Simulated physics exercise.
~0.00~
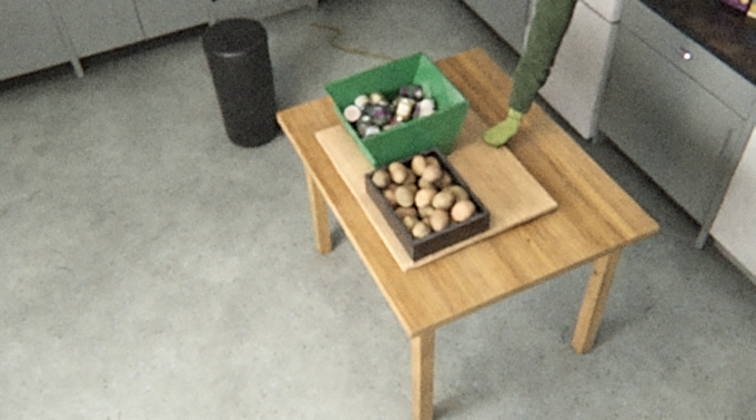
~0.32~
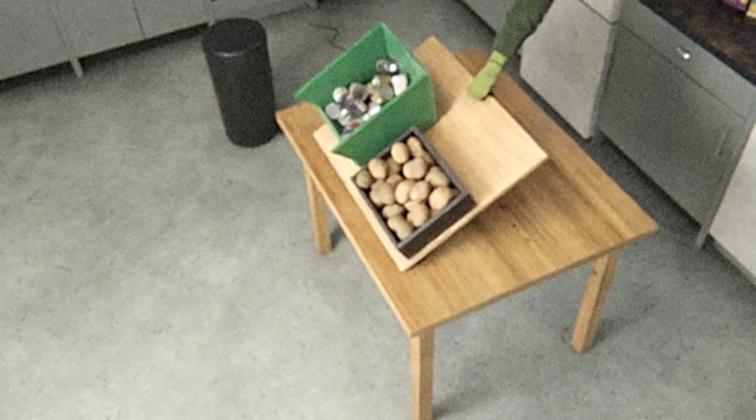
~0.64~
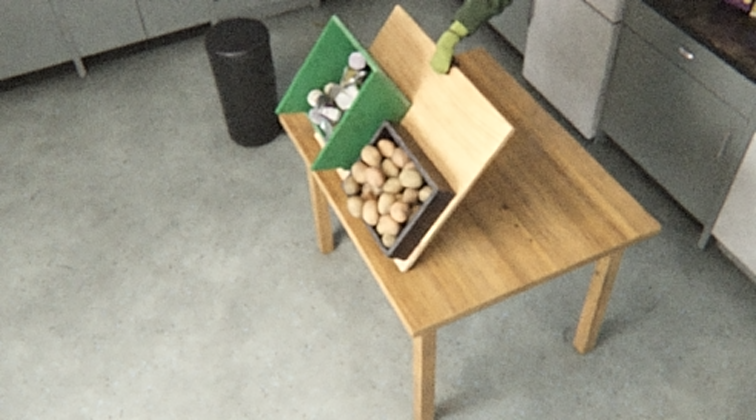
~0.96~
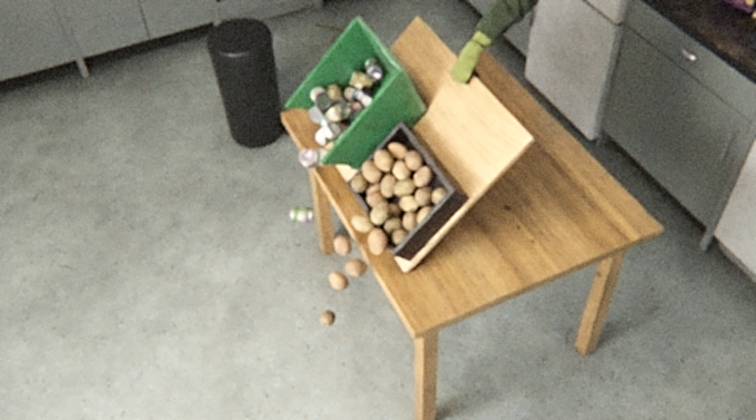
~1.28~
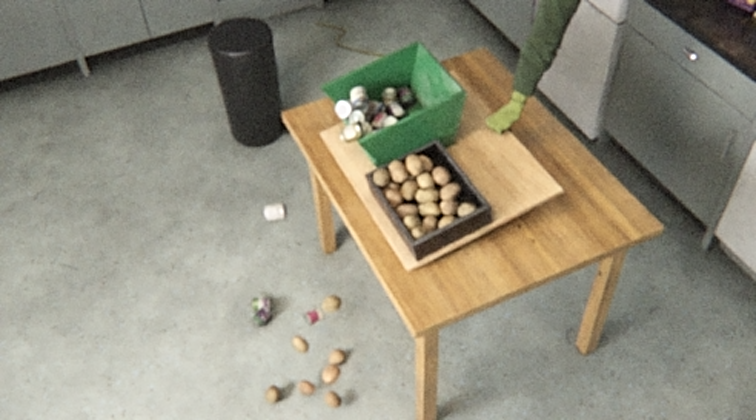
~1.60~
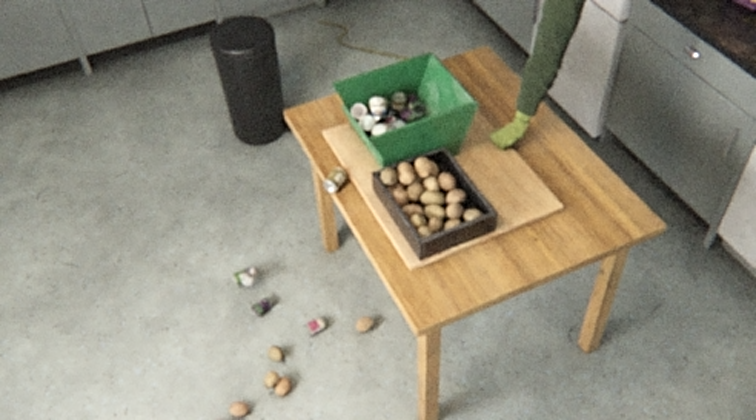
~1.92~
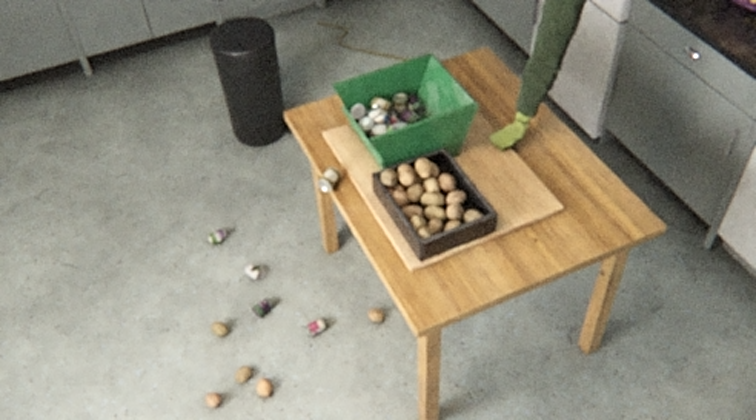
A green-gloved hand on a green-sleeved arm grips the right side of a pale board on a wooden table, seen from above in a grey kitchen with a black bin behind. On the board sit a green basket of small tins and, nearer, a black basket of potatoes. The hand raises the board's right edge until it tilts steeply left, both baskets tipping with it. As it starts to come down, potatoes and tins spill over the table's left edge. The board returns flat while the pieces scatter across the floor, one tin staying at the table's edge and most of both loads remaining in their baskets.
